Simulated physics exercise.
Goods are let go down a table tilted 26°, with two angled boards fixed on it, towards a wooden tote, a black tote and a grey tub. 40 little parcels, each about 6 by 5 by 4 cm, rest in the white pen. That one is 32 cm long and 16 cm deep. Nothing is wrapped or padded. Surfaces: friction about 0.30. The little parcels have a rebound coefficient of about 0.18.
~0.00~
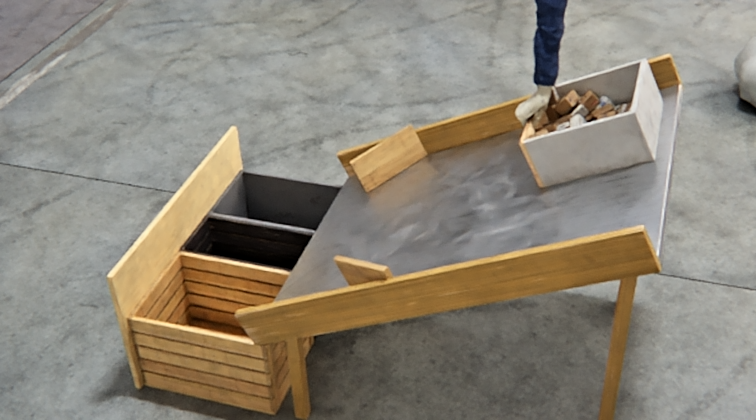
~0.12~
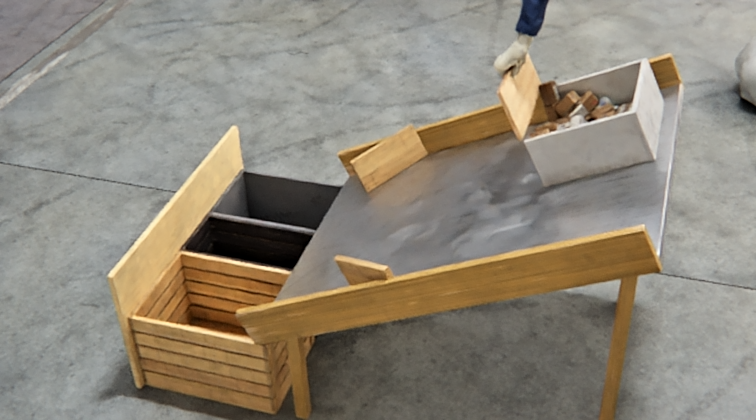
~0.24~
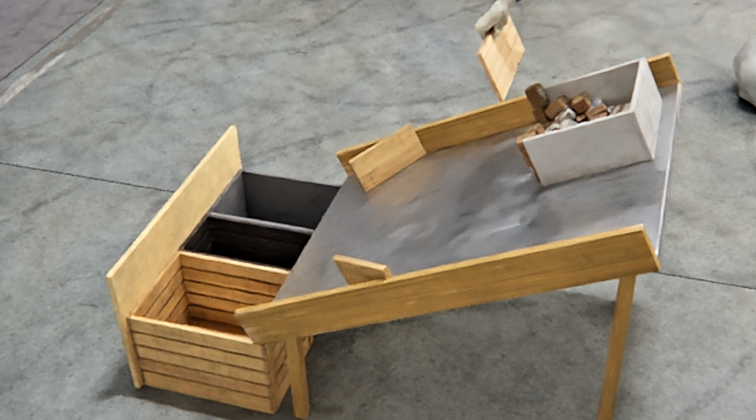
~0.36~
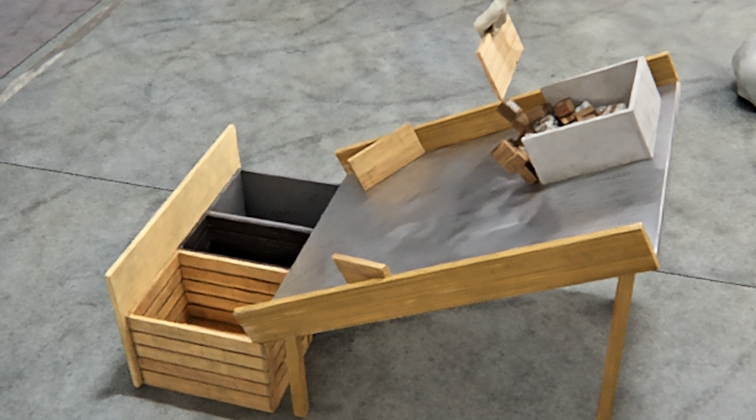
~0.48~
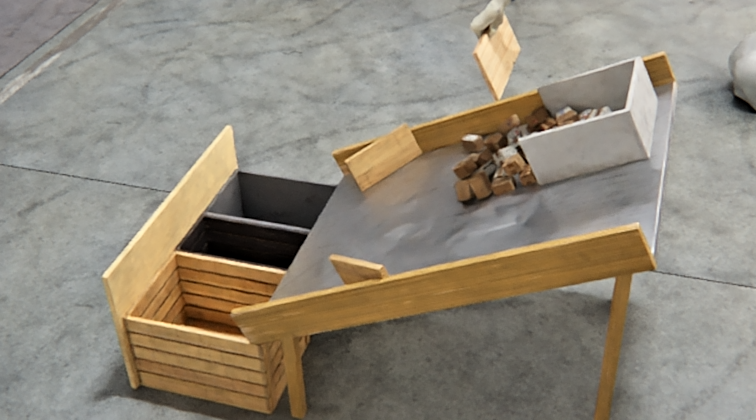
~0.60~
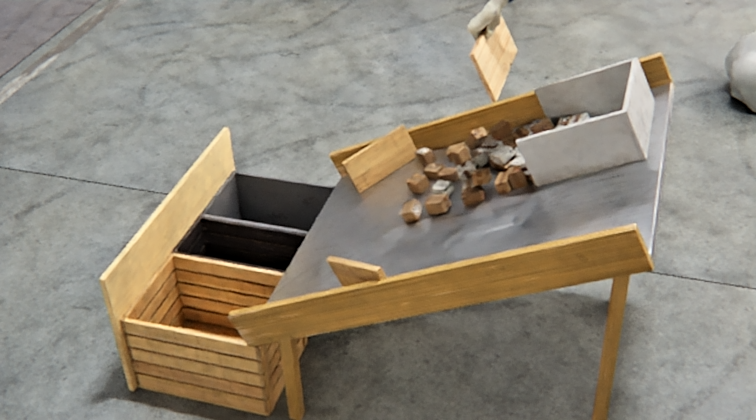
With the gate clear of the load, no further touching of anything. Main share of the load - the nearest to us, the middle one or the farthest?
Middle.
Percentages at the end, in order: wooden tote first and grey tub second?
Roughly 0 % for the first place and 20 % for the second.
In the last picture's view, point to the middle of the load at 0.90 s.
At about (418, 184).
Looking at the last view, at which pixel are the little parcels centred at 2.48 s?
I'd place it close to (237, 296) in the last view.
After 0.90 s, 1 in the black tote, 1 in the grey tub and 38 on the slope.
After 1.28 s, 15 in the black tote, 5 in the grey tub, 16 on the slope and 4 in the air.
After 1.80 s, 30 in the black tote, 7 in the grey tub and 3 on the slope.
Outcome (at 2.48 s), 31 in the black tote and 9 in the grey tub.
